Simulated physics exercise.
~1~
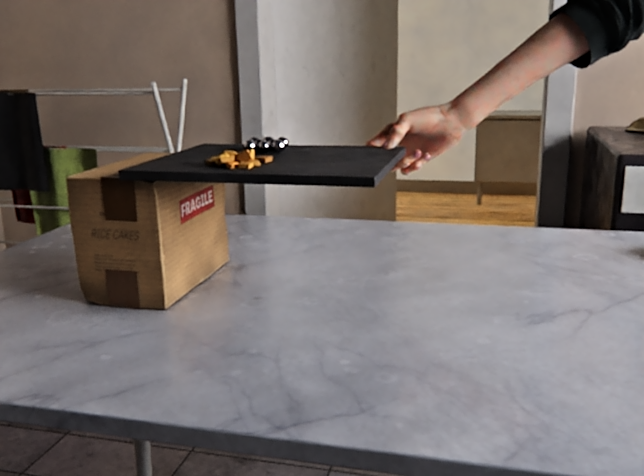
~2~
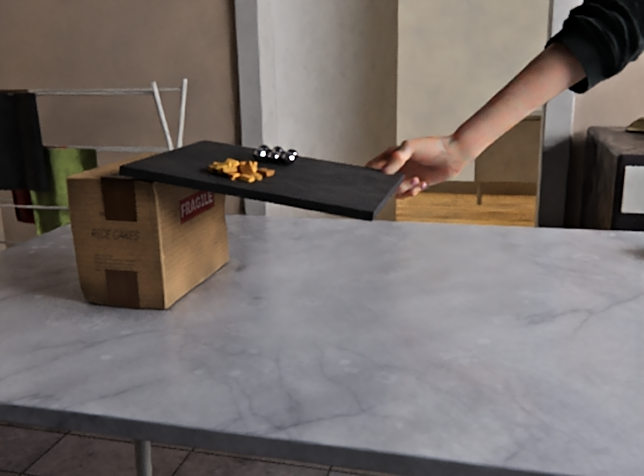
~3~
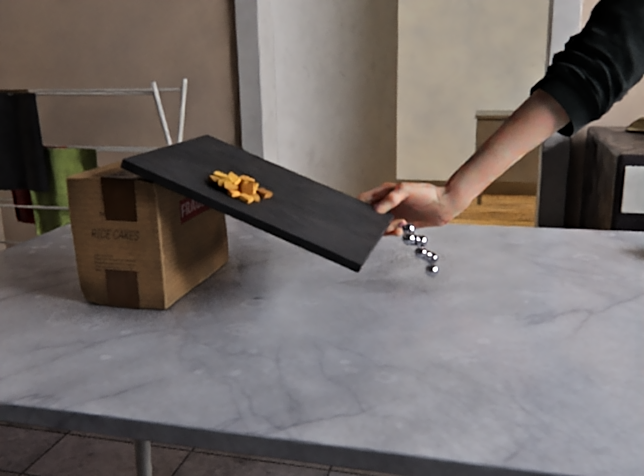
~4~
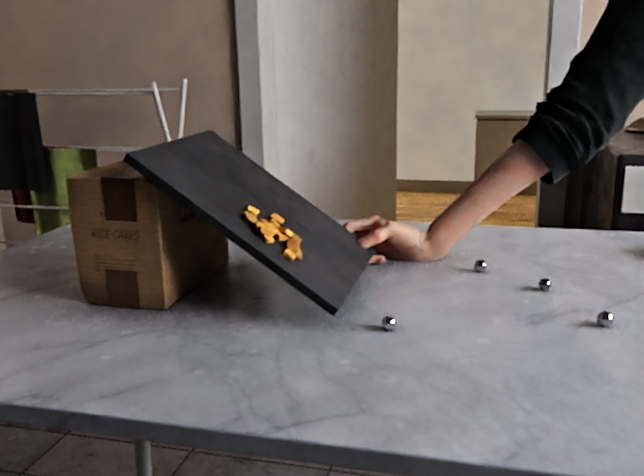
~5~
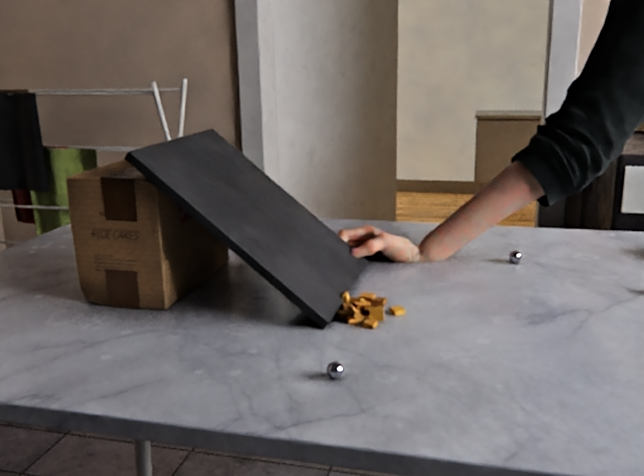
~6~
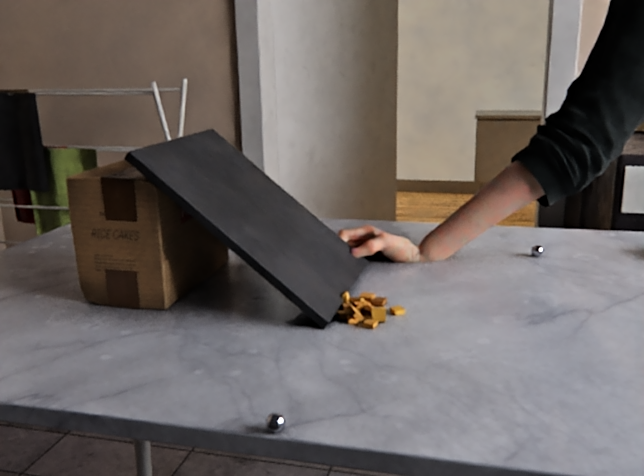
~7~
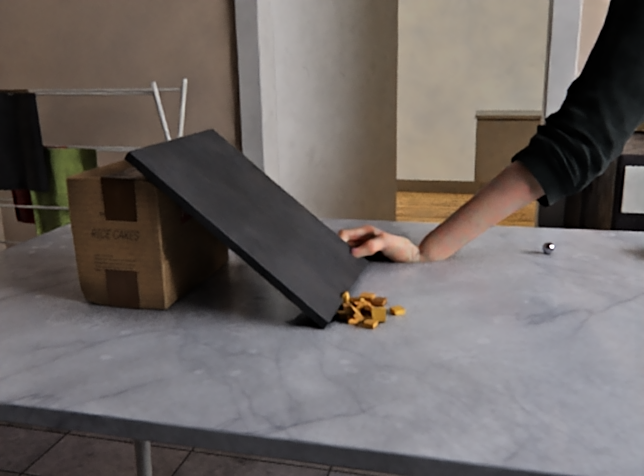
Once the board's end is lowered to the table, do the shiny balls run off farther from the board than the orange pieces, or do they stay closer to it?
The shiny balls run off farther, scattering across the table and mostly out of sight, while the orange pieces stay in a heap at the foot of the board.
